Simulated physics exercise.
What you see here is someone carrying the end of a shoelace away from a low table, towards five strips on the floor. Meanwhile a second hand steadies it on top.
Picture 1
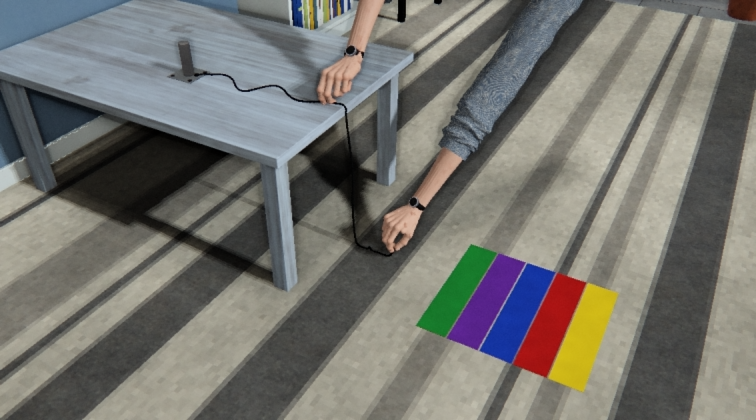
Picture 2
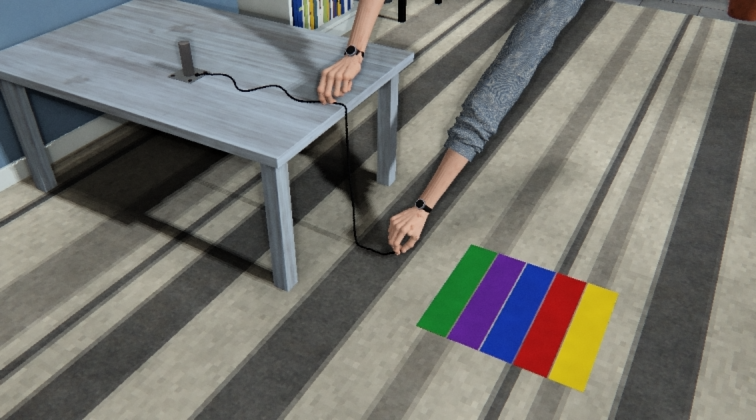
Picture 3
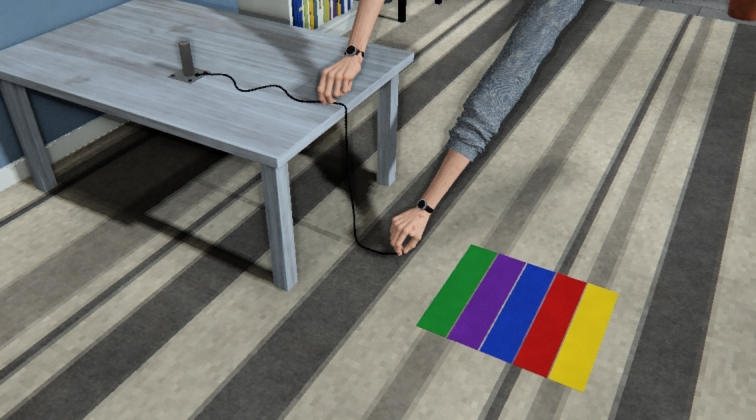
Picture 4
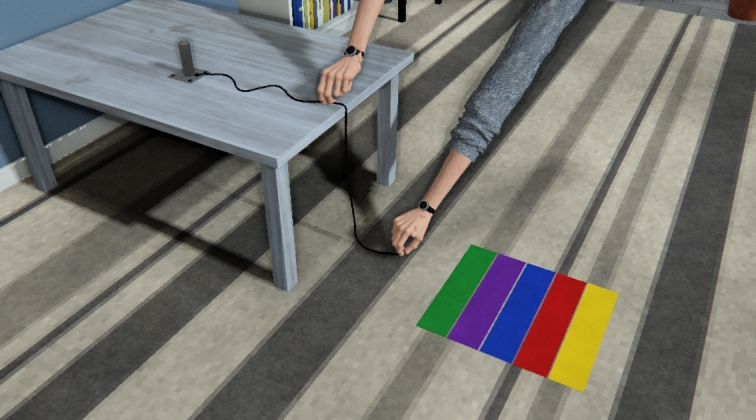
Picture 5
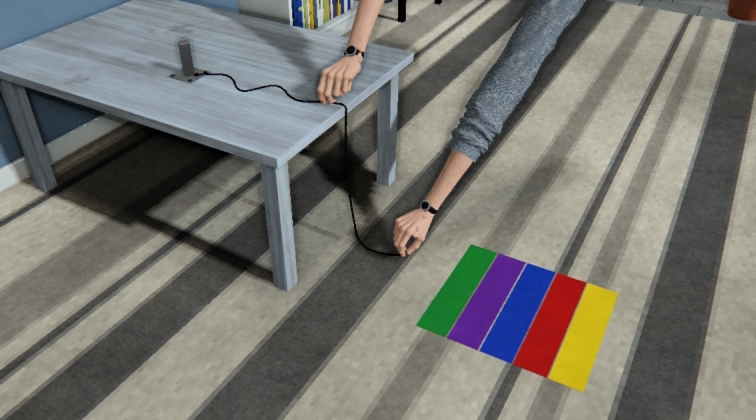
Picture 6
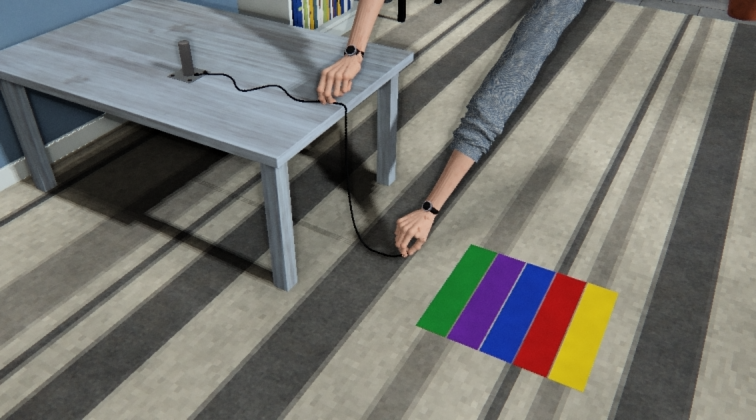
Beside a low gray table, one hand held a thin black cord at the table's edge while the other, near the striped floor, drew its end slightly right, towards five colored strips.
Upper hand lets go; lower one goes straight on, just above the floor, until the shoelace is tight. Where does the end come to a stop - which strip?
On the blue strip.
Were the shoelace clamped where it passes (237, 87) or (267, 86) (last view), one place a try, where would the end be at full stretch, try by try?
Try by try: (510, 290), (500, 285).
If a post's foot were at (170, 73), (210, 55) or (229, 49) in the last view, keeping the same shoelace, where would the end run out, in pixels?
One per try, in order: (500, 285), (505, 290), (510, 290).
Soon after, end near (469, 275); over green.
Then, end near (504, 288); over purple.
At full stretch, end near (526, 295); over blue. The end stops over the blue strip.
